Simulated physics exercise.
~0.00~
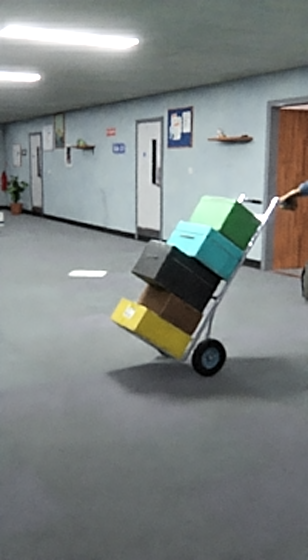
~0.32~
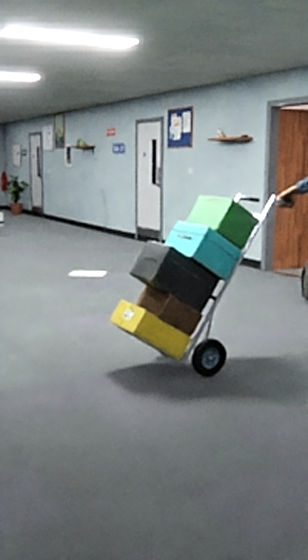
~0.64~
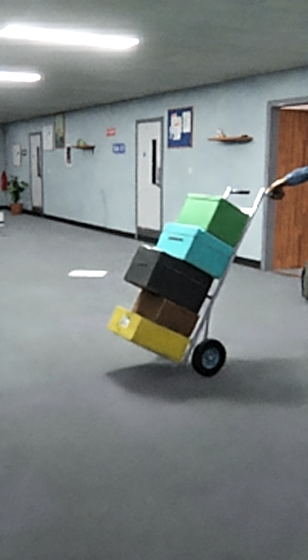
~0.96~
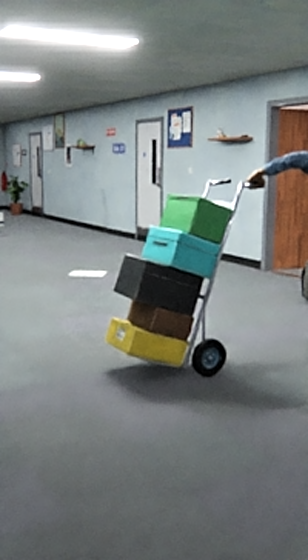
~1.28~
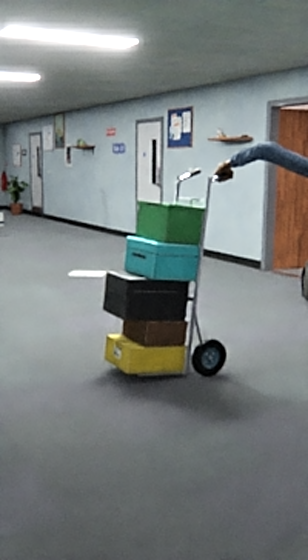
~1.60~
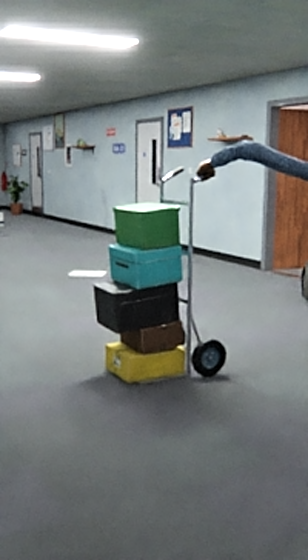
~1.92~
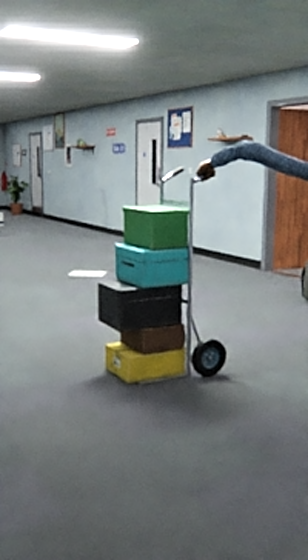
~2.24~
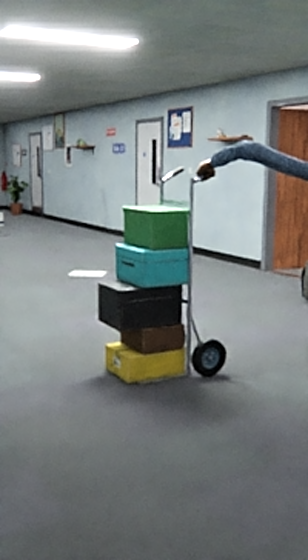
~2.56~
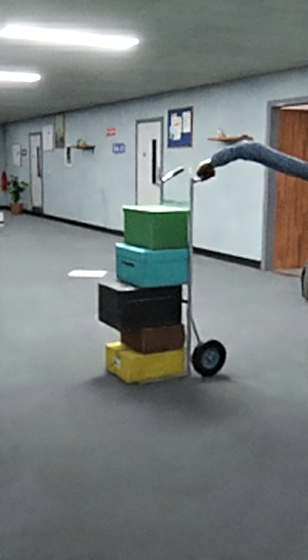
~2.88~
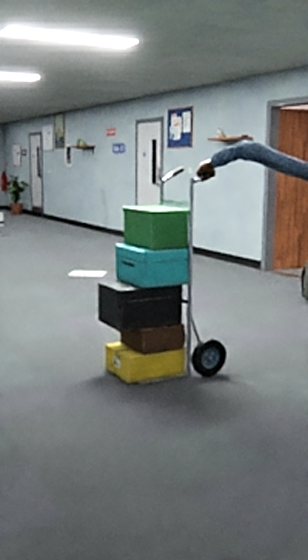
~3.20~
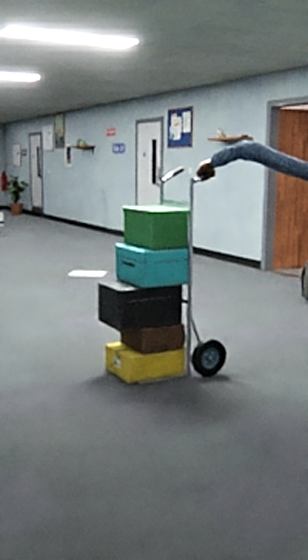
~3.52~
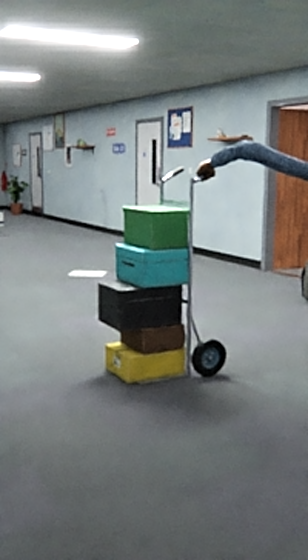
In a hallway, a hand on the handle swings a leaning hand truck upright, carrying stacked yellow, brown, black, turquoise and green boxes; as it lands, the upper boxes tip slightly left, then settle back, and the whole stack stands still, intact.
